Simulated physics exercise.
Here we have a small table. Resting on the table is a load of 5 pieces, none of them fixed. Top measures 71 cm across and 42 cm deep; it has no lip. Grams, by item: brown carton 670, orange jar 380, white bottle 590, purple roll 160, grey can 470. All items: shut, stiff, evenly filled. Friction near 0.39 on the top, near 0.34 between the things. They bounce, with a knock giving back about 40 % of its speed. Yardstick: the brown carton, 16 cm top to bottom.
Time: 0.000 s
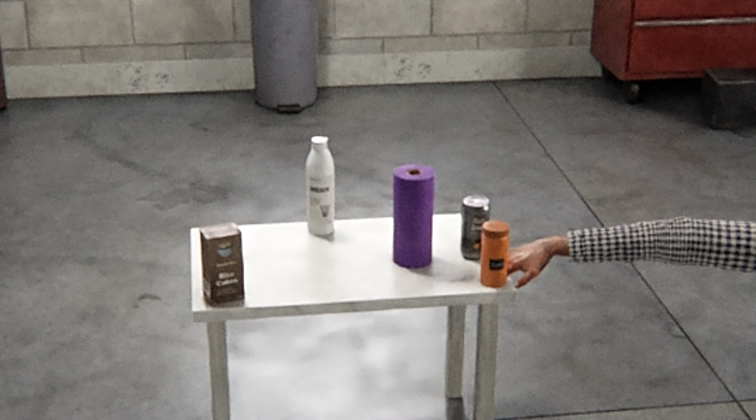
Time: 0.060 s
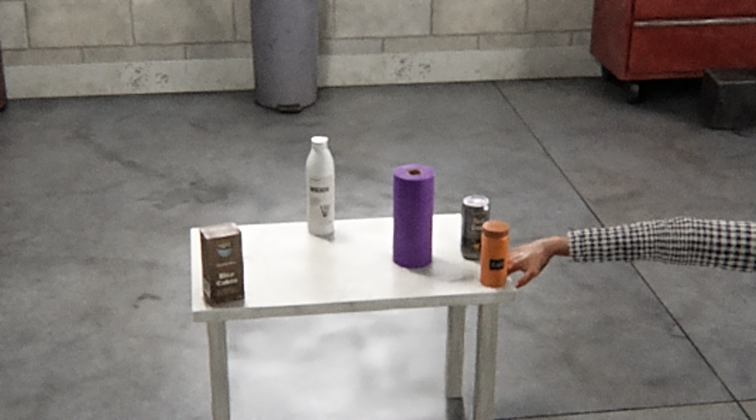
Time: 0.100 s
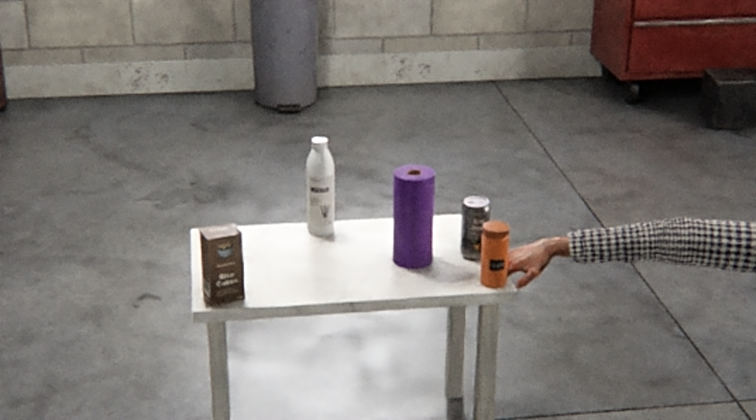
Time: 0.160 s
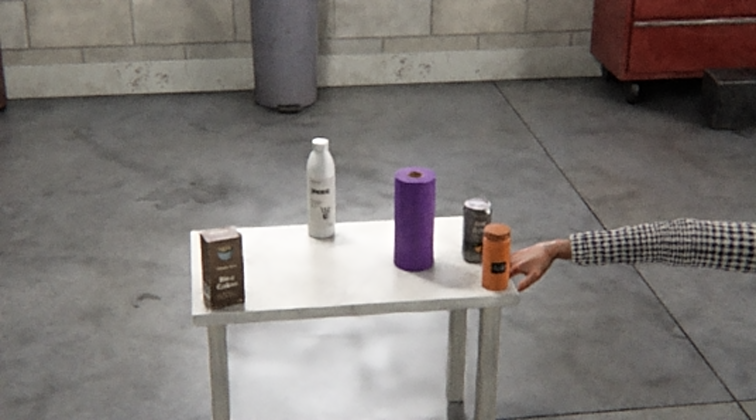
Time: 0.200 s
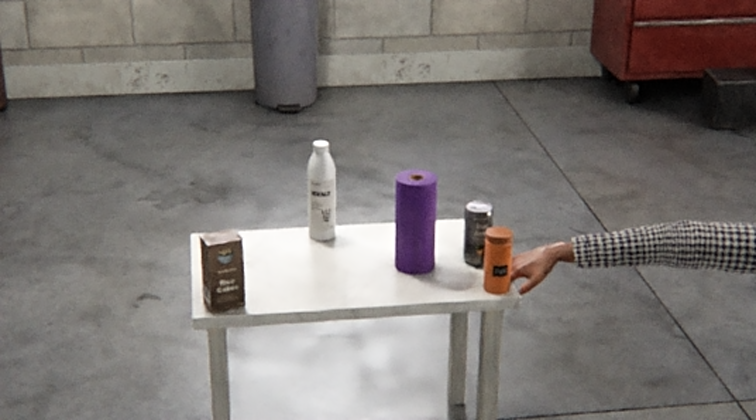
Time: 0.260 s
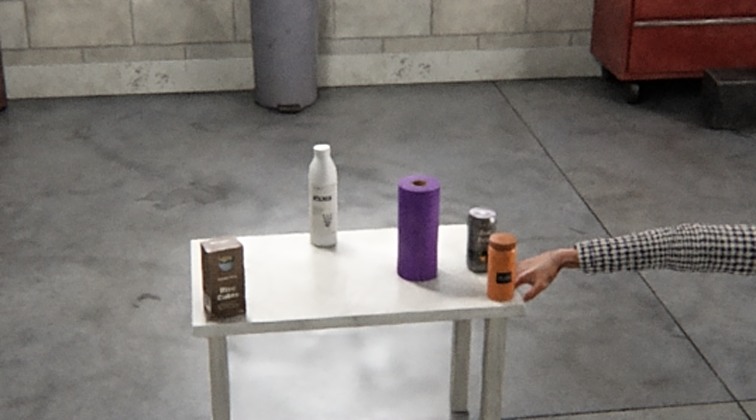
A white table carrying five items shifts slightly forward, a hand at its right end.
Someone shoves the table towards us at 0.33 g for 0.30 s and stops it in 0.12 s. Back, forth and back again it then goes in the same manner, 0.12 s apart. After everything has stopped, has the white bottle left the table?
Most likely it survives on the table.
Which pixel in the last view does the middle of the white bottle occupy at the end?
In the end it sits at around (332, 261).
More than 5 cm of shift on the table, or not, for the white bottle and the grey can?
White bottle: Is displaced. Grey can: Remains in place.
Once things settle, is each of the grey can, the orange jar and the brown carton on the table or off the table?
Well, the grey can does not come off, the orange jar does come off, and the brown carton does come off.
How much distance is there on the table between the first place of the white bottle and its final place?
Around 25 centimetres.
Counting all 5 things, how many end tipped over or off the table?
Count: 3.
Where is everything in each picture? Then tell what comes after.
In the first picture, white bottle (320, 186); brown carton (222, 264).
In the second picture, purple roll (413, 217); grey can (475, 228).
In the third picture, brown carton (222, 265); orange jar (495, 255).
In the fourth picture, table 2 cm from its start; purple roll (414, 219); grey can (476, 231).
In the fifth picture, table 3 cm from its start; brown carton (223, 271); orange jar (498, 261).
In the sixth picture, table 6 cm from its start; white bottle (323, 195); purple roll (418, 228).
Around 0.66 s, table 20 cm from its start; brown carton and orange jar now off the table; white bottle at 74° to upright near (337, 271); purple roll shifted 7 cm.
Around 0.96 s, table 1 cm from its start; white bottle on its side near (334, 270); purple roll shifted 6 cm; grey can shifted 6 cm.
Around 1.36 s, table 8 cm from its start; white bottle on its side near (335, 277).
Around 1.96 s, table 8 cm from its start; white bottle on its side near (339, 290); purple roll shifted 7 cm; grey can shifted 7 cm.
Finally (2.8 s), off the table, brown carton and orange jar; on their side or leaning hard on the table, white bottle; the other 2 still in place (within 5 cm). In the last view, white bottle near (332, 261).
